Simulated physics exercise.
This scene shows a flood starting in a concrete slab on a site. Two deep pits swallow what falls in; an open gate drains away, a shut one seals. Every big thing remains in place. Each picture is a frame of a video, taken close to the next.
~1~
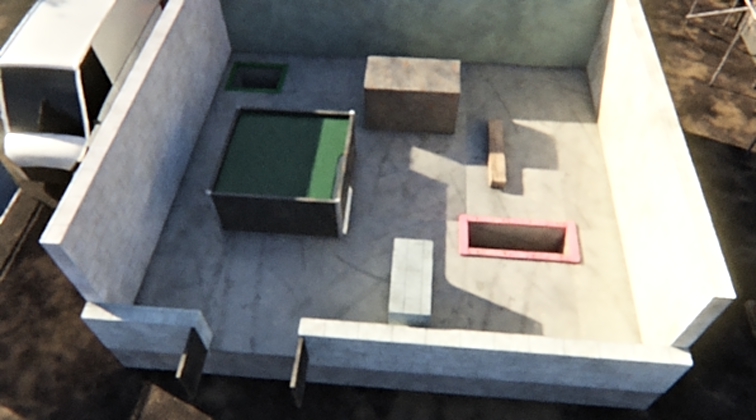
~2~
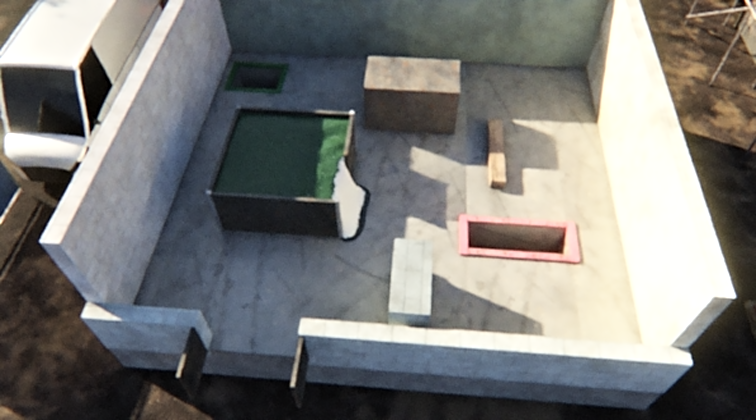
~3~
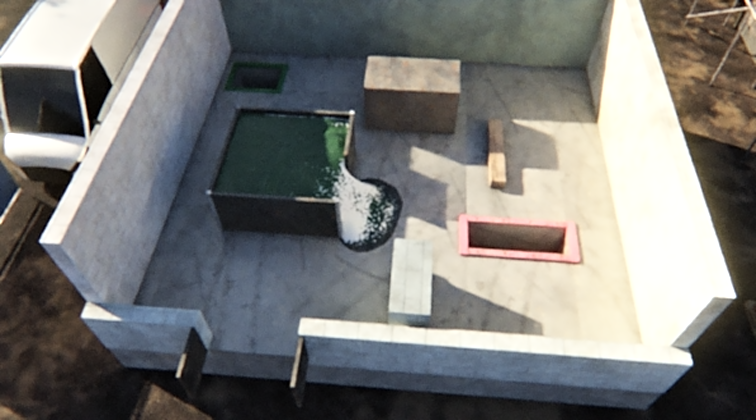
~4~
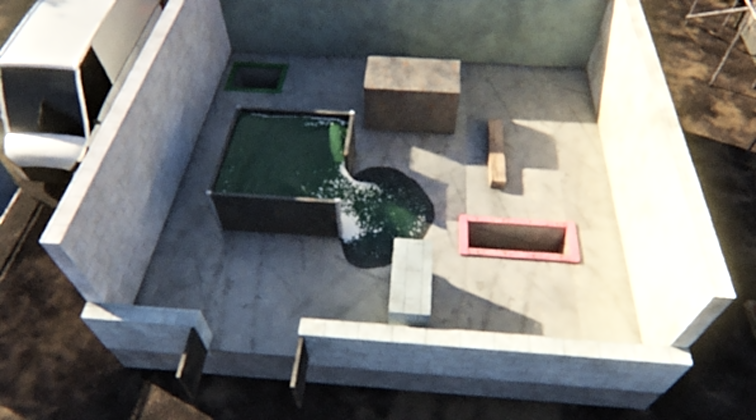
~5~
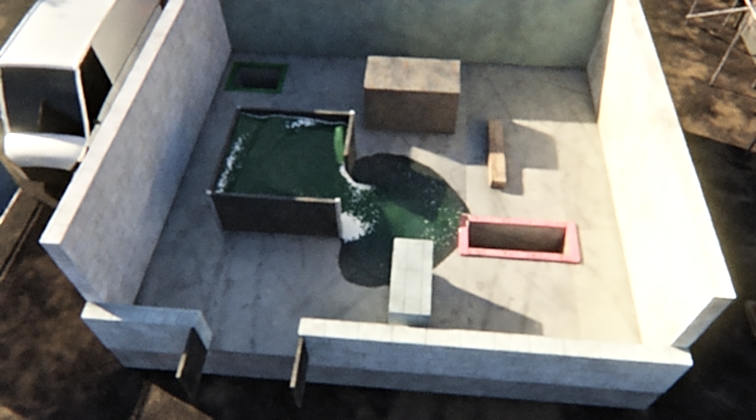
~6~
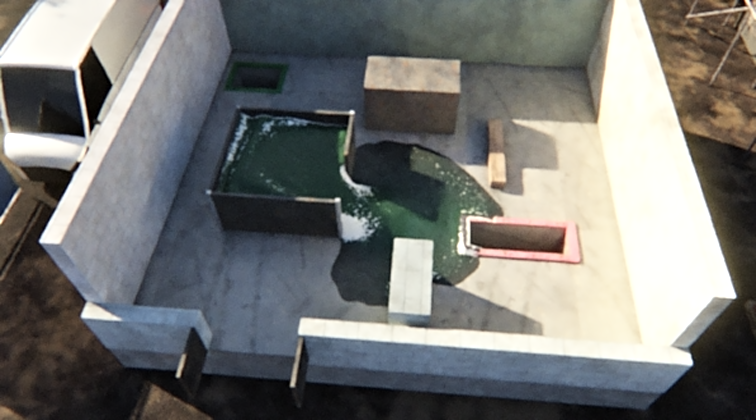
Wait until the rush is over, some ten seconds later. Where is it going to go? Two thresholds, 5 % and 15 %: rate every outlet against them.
Rating by outlet: Gate - below both, pink pit - above both, green pit - below both.
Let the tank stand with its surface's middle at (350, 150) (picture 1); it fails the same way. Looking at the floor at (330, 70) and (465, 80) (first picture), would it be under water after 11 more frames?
Result, in sequence: Unreached; waterlogged.
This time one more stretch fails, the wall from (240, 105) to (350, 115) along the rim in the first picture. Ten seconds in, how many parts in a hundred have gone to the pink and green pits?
Lab note - share by pit: Pink 2 %, green 50 %.
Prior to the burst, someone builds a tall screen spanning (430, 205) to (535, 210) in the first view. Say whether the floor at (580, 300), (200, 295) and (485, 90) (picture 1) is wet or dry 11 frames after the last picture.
Taken in turn, the three points are soaked, unsoaked and soaked.
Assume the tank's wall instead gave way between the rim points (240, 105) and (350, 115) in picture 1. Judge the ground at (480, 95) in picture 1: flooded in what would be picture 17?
Submerged.
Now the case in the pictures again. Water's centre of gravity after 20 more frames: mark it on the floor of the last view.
The centre of mass sits at about (412, 208).
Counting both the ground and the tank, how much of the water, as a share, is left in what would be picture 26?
About 88 per cent.
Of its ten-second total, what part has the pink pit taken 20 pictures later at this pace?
My estimate: Close to 50 per cent.
A moment on, water covers 25 % of the floor; the gate 0 %, the pink pit 4 %, the green pit 0 %.
Next, water covers 45 % of the floor; the gate 0 %, the pink pit 7 %, the green pit 0 %.
Then, water covers 55 % of the floor; the gate 0 %, the pink pit 12 %, the green pit 0 %.
Later, water covers 70 % of the floor; the gate 0 %, the pink pit 19 %, the green pit 0 %.
In the end, water covers 90 % of the floor; the gate 1 %, the pink pit 24 %, the green pit 1 %.
